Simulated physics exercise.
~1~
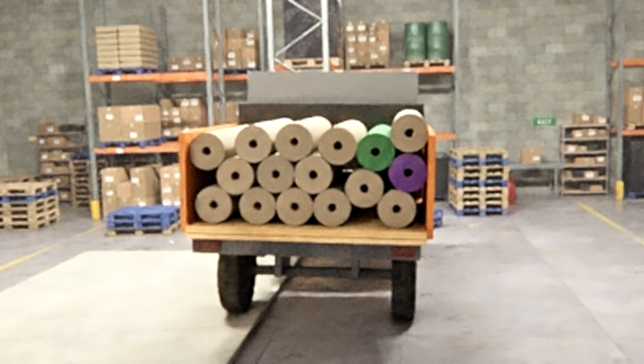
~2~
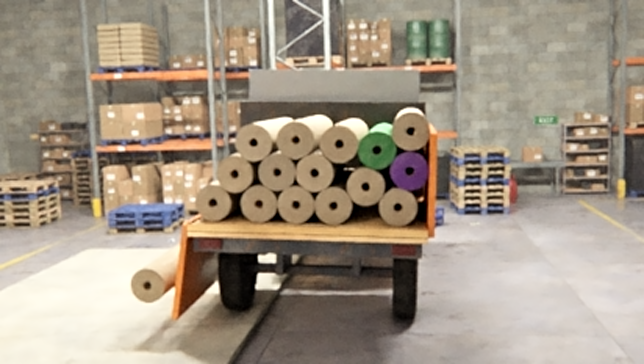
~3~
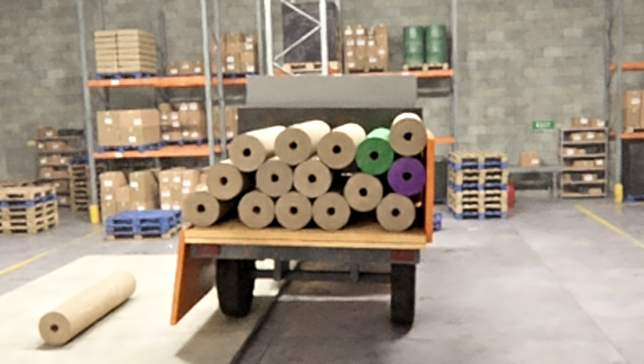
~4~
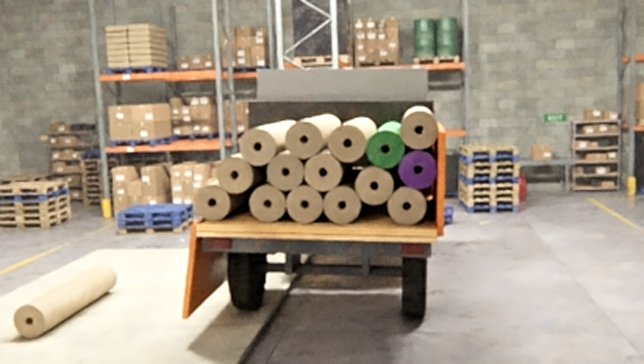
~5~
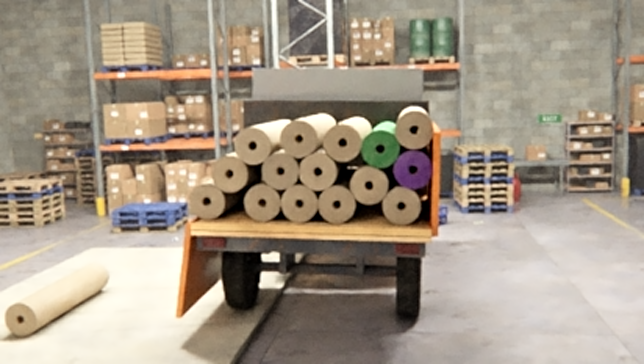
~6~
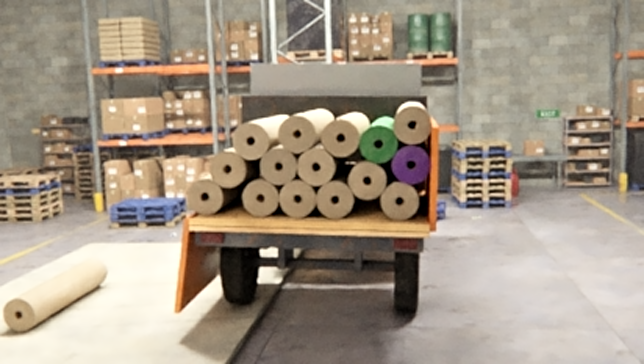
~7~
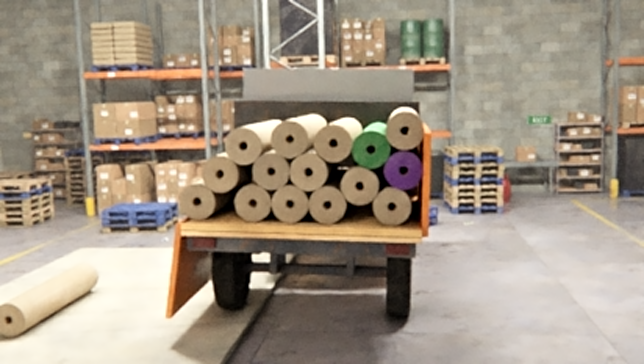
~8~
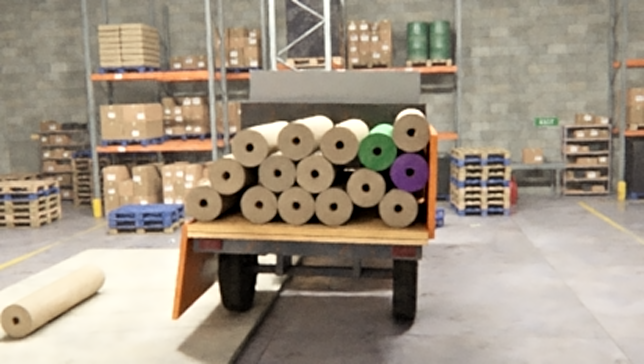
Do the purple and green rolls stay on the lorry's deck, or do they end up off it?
Both the purple roll and the green roll stay on the deck, still resting up on other rolls at the right of the stack.
